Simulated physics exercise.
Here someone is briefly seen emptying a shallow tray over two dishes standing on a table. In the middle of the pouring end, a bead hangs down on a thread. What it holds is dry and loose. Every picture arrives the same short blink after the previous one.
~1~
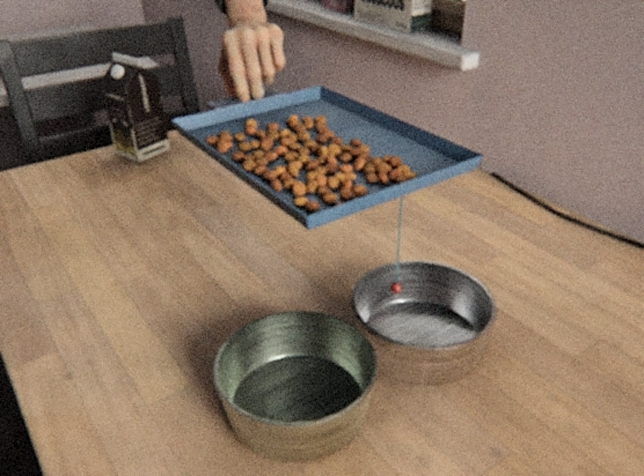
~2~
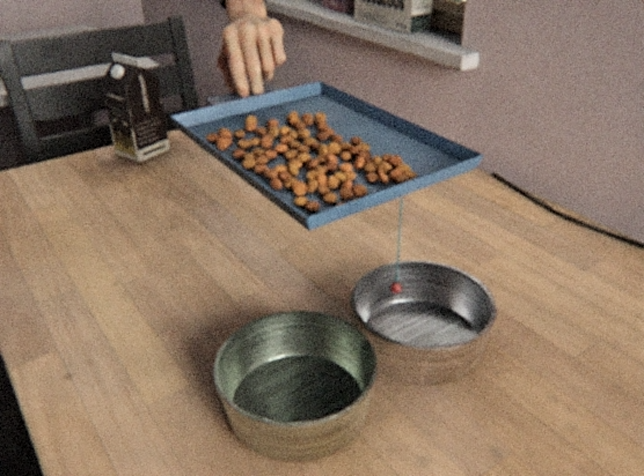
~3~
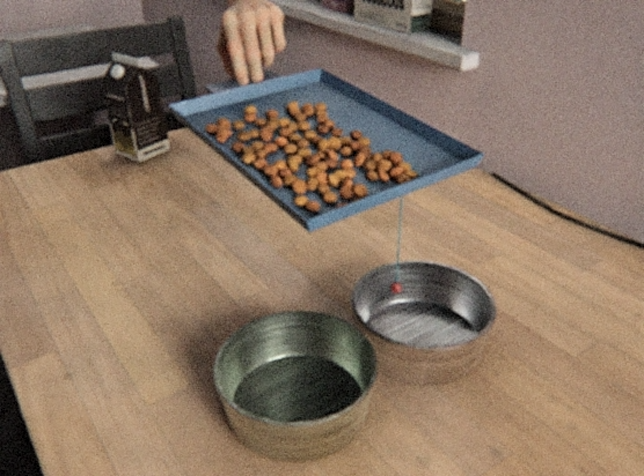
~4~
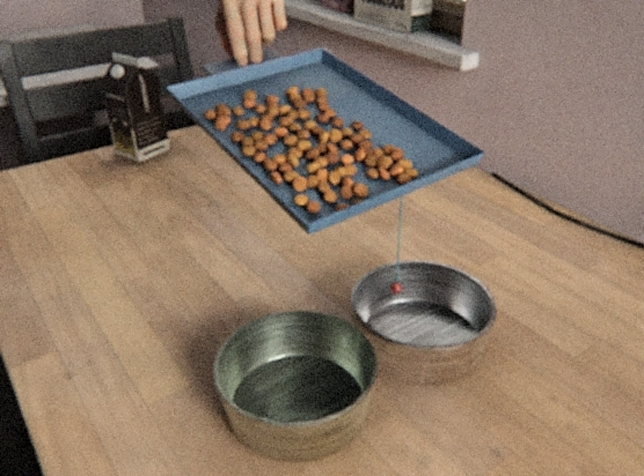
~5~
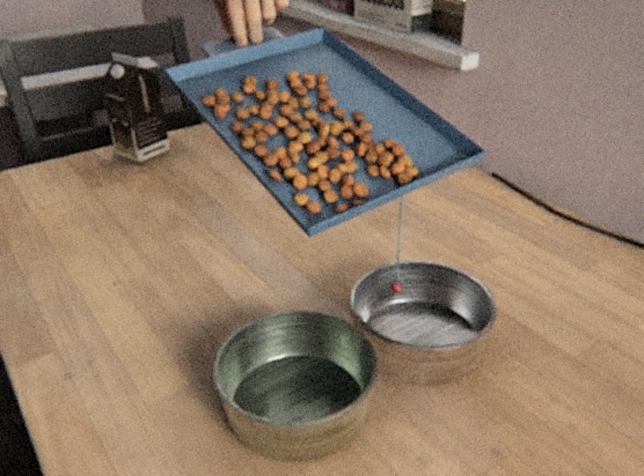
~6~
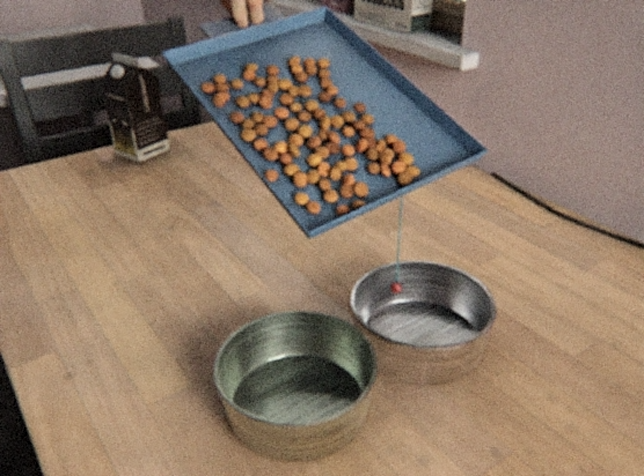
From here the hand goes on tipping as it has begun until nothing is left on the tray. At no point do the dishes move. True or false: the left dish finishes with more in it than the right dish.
True.
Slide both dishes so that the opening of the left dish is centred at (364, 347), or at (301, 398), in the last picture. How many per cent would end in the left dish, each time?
Trial 1 around 90 percent, trial 2 around 50 percent.
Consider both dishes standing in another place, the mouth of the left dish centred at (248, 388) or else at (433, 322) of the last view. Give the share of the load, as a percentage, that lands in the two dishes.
80 %, 40 %.
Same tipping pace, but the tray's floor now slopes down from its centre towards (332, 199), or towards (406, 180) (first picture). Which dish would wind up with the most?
Well, the dish on the left side comes out on top first, and then the dish on the right side does.
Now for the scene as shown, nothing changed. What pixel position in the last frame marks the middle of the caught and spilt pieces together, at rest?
Resting centre, last frame: Roughly (330, 394).
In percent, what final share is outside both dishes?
Roughly 10 in a hundred.
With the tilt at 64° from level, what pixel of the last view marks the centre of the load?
About (345, 194).
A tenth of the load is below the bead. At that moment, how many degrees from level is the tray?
My estimate is some 75 degrees.
Just after the last frame, tray tipped steeply; almost all on the tray; about a tenth in the air.
A moment on, tray tipped past a quarter turn; about a tenth on the tray; roughly half in the left dish; roughly a quarter in the right dish; about a tenth outside both; about a tenth in the air.
Further on, tray tipped past a quarter turn; roughly two thirds in the left dish; roughly a quarter in the right dish; about a tenth outside both.
When it is over, tray tipped past a quarter turn; roughly two thirds in the left dish; roughly a quarter in the right dish; about a tenth outside both.
